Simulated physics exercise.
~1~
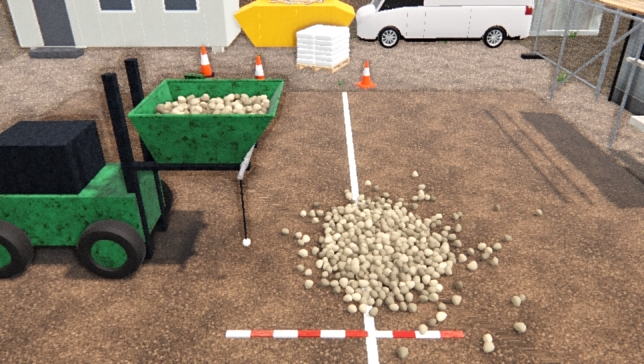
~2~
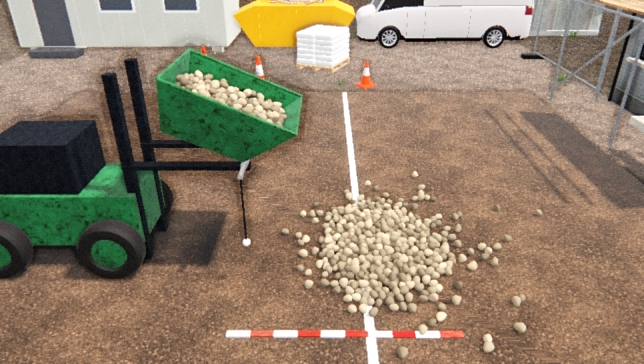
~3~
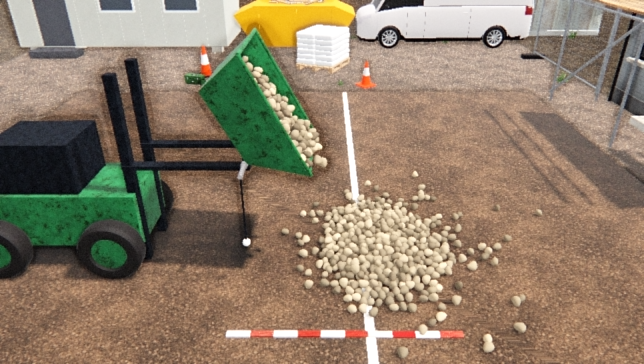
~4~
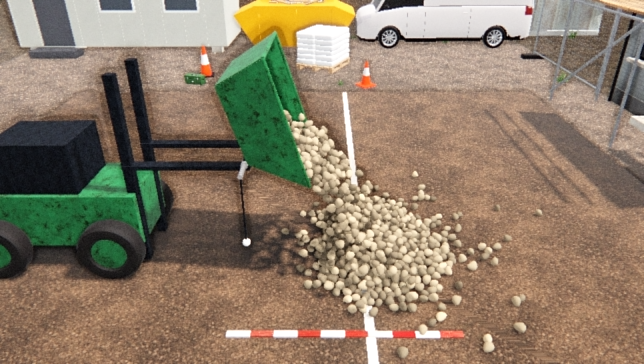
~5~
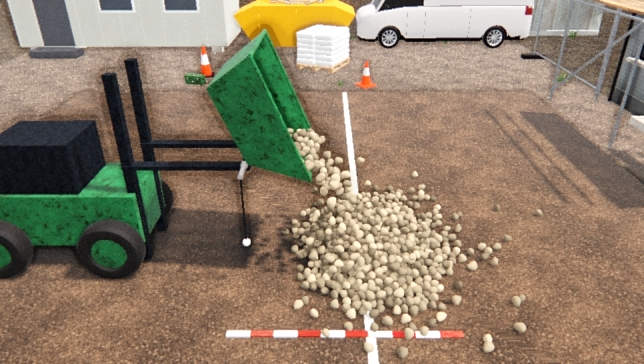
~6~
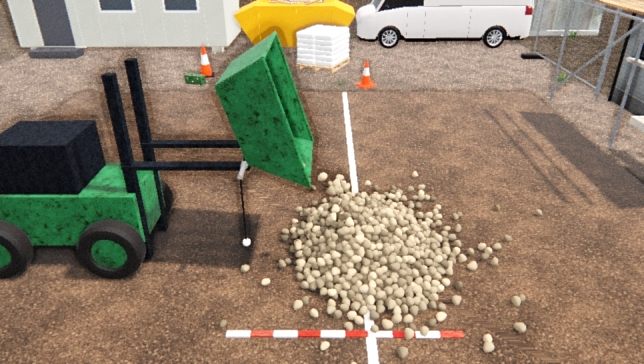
A gravelly brown work yard is seen from above, with a pale cabin, a yellow skip, a white van and orange cones at the back. On the left stands a green fork truck holding a green skip full of pale round stones, beside a heap of similar stones lying across a painted white line, behind a red-and-white staff. The skip tips forward to the right, steeper and steeper, until stones pour onto the heap. It rocks back slightly and forward again, shaking more out. Finally it hangs steeply tipped and looks empty above a broader heap spread on both sides of the line.
